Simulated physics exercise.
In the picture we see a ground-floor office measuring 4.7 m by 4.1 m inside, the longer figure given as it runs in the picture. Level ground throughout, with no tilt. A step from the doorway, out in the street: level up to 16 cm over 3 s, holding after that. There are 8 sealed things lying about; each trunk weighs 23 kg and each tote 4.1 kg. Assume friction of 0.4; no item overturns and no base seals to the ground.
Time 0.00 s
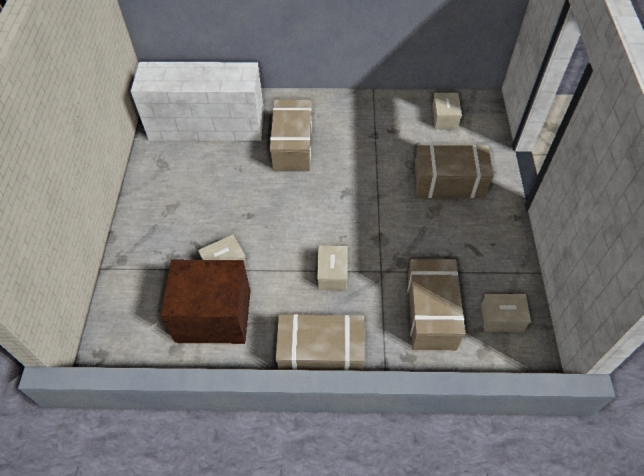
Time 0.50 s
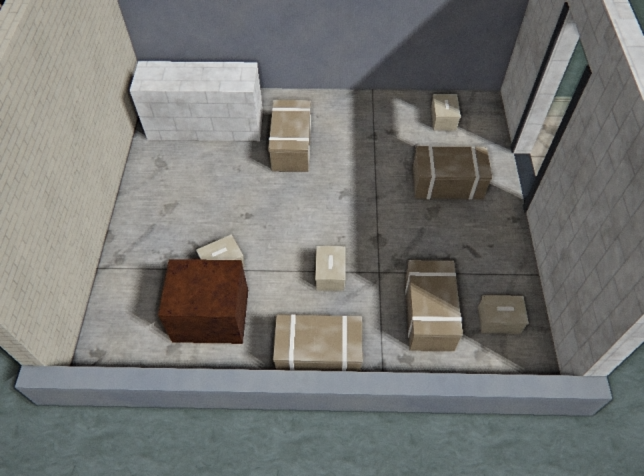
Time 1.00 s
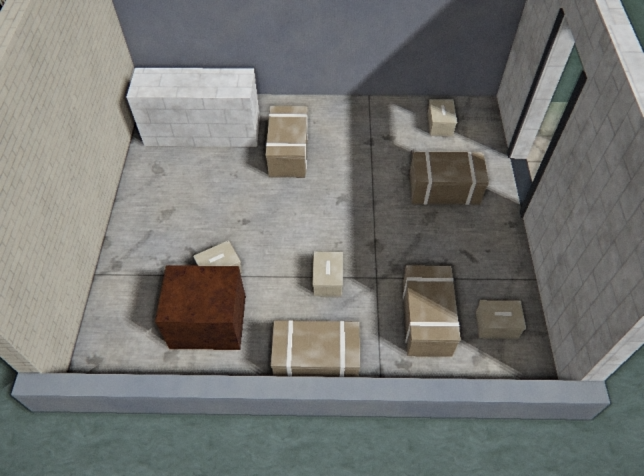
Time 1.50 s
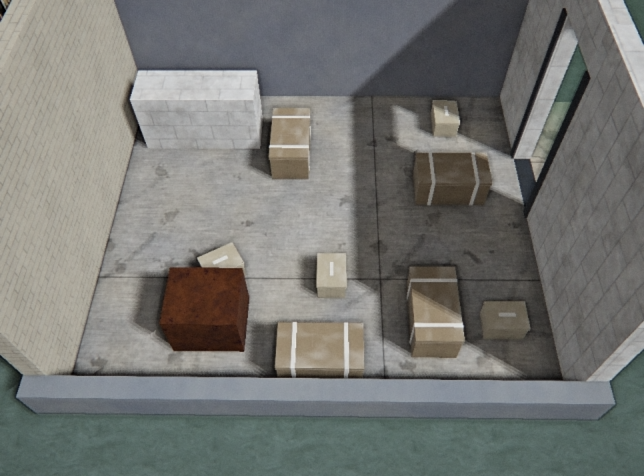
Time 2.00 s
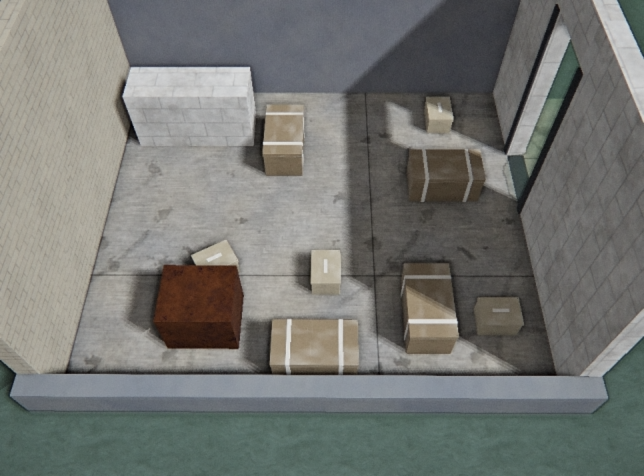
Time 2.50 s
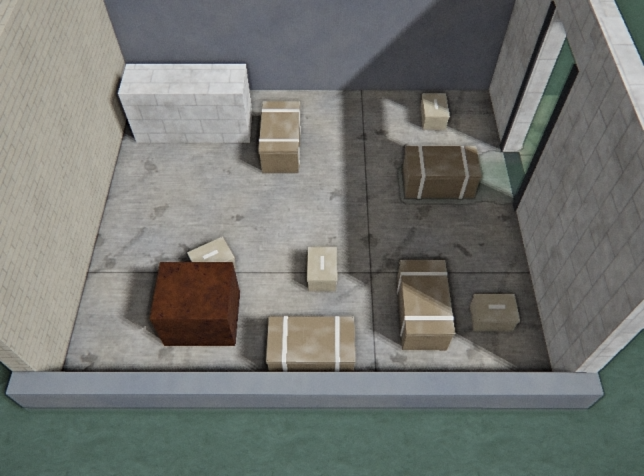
To begin with, taped brown boxes, a rust-coloured block and a long pale block sit on the grey floor of a walled room, seen from above. The ground outside turns from grey to murky green, while the view shifts slightly and everything inside stays in place.
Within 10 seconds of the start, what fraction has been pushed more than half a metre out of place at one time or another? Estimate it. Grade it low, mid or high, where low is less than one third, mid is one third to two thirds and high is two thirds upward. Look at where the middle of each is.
Grade: Low.
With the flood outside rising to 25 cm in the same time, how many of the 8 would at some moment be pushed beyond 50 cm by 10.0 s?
The count would be 5.
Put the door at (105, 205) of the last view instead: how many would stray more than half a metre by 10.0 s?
Then 2 of them would.
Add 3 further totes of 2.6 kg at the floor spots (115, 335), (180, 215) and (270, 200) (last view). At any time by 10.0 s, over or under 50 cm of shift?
Order as given - inside the limit, inside the limit, inside the limit.
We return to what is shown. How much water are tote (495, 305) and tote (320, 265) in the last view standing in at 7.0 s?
Around 4 cm and 2 cm.
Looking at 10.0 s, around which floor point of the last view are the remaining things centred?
Averaged position, last view: Near pixel (316, 239).
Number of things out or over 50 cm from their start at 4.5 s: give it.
The number I get is 0.
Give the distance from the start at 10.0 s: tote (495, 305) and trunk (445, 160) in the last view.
In that order: 20 cm, 30 cm.
After 3.5 s 0 of 8 are over 50 cm from their spots; 0 afloat.
After 4.5 s 0 of 8 are over 50 cm from their spots; 0 afloat.
After 7.0 s 1 of 8 are over 50 cm from their spots; 2 afloat.
After 10.0 s 1 of 8 are over 50 cm from their spots, and 1 have been at some point; 2 afloat.
